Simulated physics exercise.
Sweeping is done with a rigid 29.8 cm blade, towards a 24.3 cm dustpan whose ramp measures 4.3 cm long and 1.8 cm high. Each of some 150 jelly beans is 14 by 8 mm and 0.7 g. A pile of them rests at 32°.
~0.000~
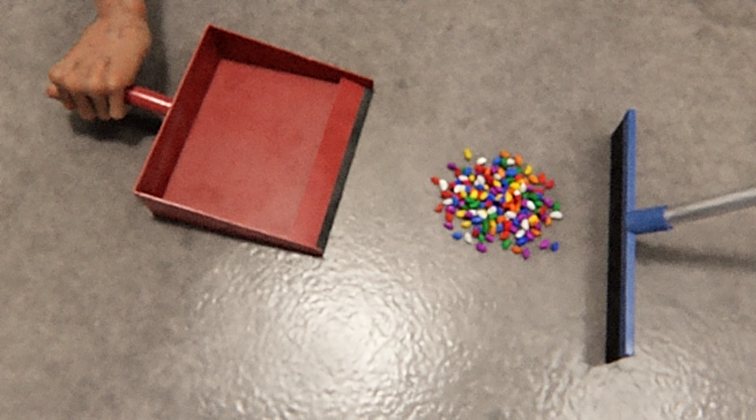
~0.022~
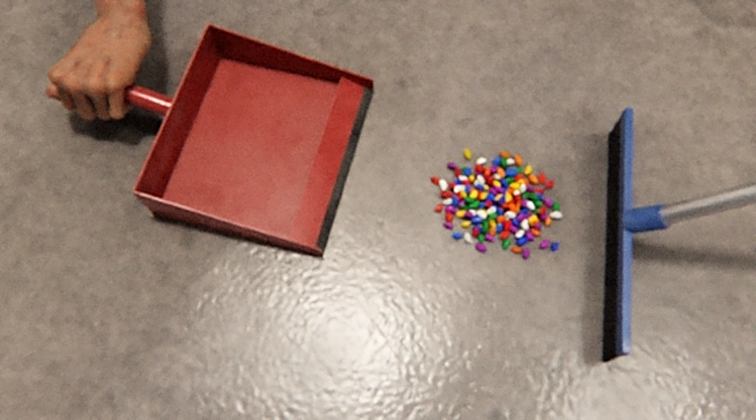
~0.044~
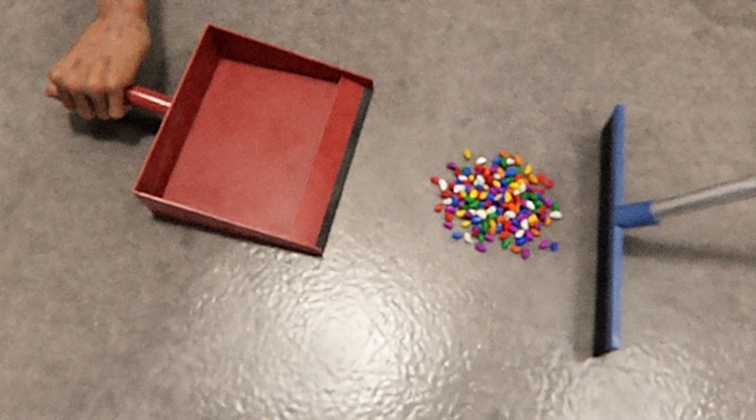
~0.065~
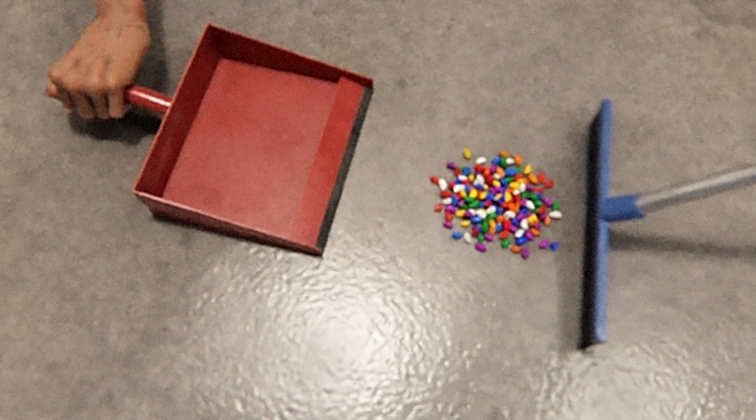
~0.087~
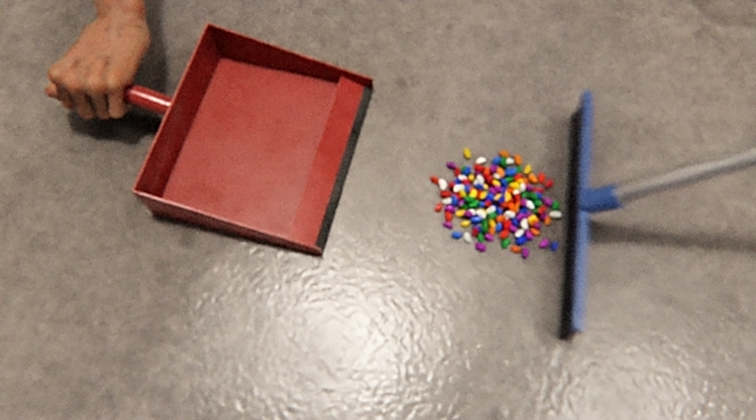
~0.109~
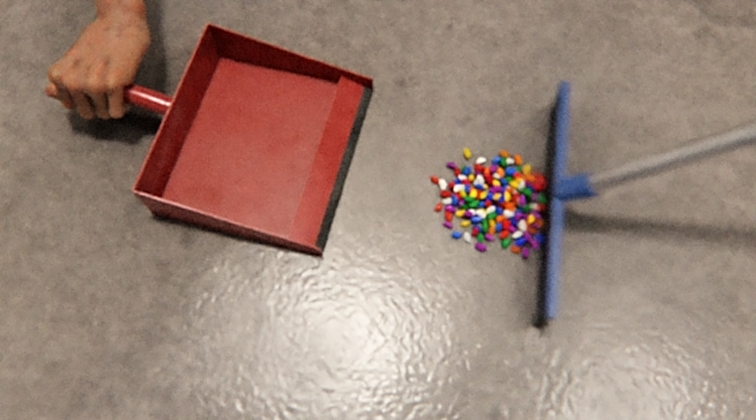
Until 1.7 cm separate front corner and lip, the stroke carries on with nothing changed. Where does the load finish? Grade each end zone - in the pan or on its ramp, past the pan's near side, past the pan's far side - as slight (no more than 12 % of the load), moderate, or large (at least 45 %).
In the pan or on its ramp - large. Past the pan's near side - slight. Past the pan's far side - slight.
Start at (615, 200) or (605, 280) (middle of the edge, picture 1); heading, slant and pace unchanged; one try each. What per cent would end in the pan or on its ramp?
Some 55 and 55 per cent.
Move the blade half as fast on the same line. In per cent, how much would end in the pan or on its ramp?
It would be around 30 per cent.
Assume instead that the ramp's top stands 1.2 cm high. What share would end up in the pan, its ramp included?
That change would give about 65 per cent.
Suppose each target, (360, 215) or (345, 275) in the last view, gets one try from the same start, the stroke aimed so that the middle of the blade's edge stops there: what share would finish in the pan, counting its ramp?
Around 60 per cent, and around 55 per cent.
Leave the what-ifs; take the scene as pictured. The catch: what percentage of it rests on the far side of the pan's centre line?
Something like 60 per cent of the catch.
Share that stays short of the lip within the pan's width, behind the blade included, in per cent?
Share: Roughly 35 percent.
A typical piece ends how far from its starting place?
24 cm or thereabouts.
Then, at 0.20 s, middle of the blade 13 cm from the lip; 0 % over the lip, far side 0 %, near side 0 %.
After 0.27 s, middle of the blade 5 cm from the lip; 5 % over the lip, far side 5 %, near side 5 %.
After 0.47 s, middle of the blade 3 cm from the lip; 70 % over the lip, far side 5 %, near side 5 %.
In the end, at 1.9 s, pan 55 %, near side 5 %, far side 5 %, in front of the lip or behind the blade 35 %.
